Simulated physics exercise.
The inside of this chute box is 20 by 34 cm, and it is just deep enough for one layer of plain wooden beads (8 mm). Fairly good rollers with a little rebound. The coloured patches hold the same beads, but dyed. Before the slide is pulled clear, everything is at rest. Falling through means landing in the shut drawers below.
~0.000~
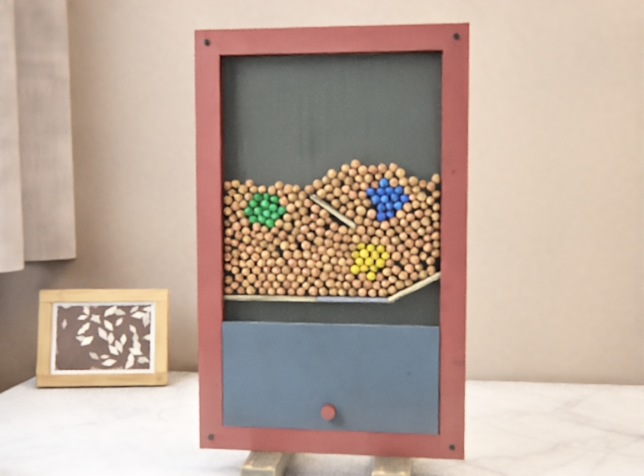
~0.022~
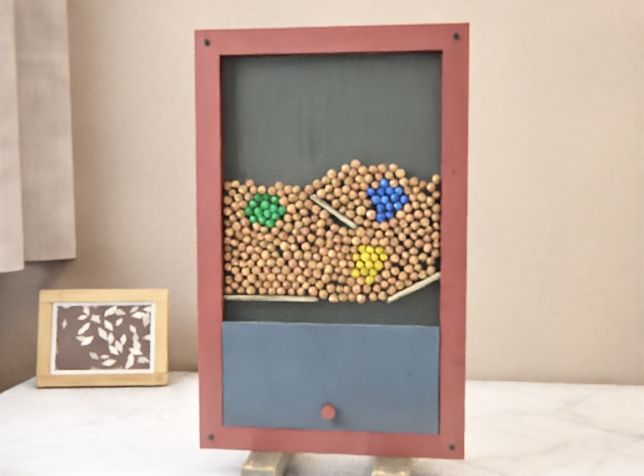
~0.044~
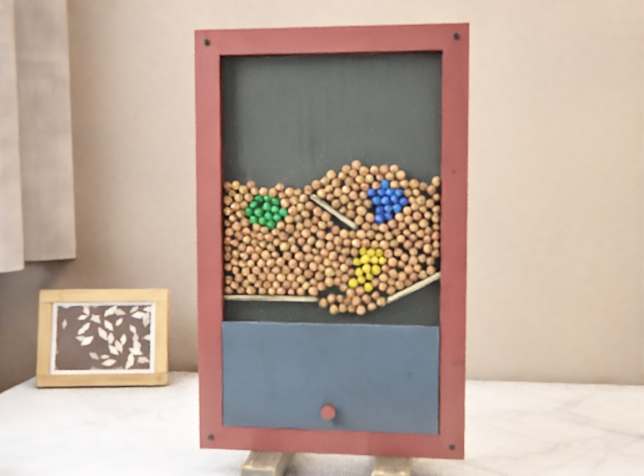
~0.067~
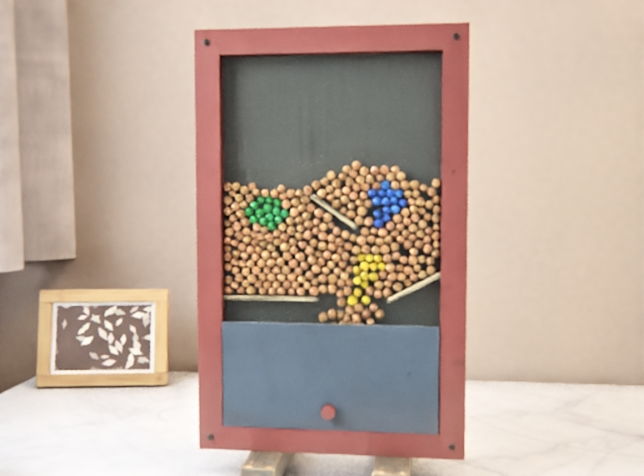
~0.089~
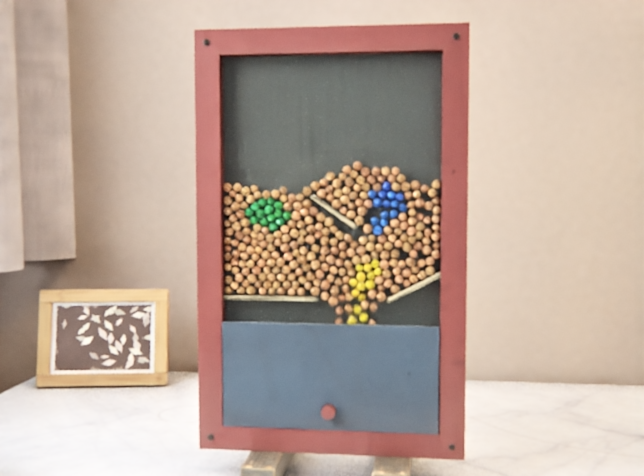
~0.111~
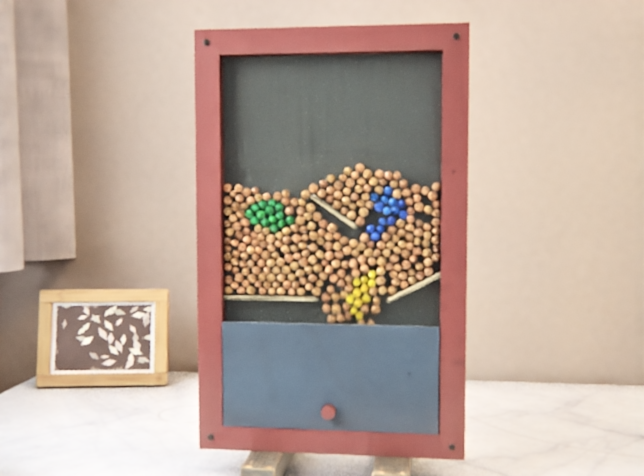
On a pale tabletop, a gap opened beneath wooden beads in a red-framed box; beads dropped through it, the yellow patch sank and stretched toward the opening, and the blue and green patches shifted slightly downward.
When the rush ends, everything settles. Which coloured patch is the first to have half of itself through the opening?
The yellow patch.
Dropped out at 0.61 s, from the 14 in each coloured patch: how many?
The green patch has 8 out, the blue patch 14, the yellow patch 14.
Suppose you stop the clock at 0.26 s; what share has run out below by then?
I'd guess near 30 in a hundred.
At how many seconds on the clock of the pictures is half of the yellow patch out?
At about 0.2 s.
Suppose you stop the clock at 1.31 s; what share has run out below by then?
85 per cent or thereabouts.
After 0.26 s, 30 % are out; out of 14, green 0, blue 0, yellow 14.
After 0.61 s, 70 % are out; out of 14, green 7, blue 14, yellow 14.
After 1.31 s, 85 % are out; out of 14, green 13, blue 14, yellow 14.
Settled by 1.8 s, 85 % are out; out of 14, green 14, blue 14, yellow 14; half out at green 0.60 s, blue 0.38 s, yellow 0.16 s.
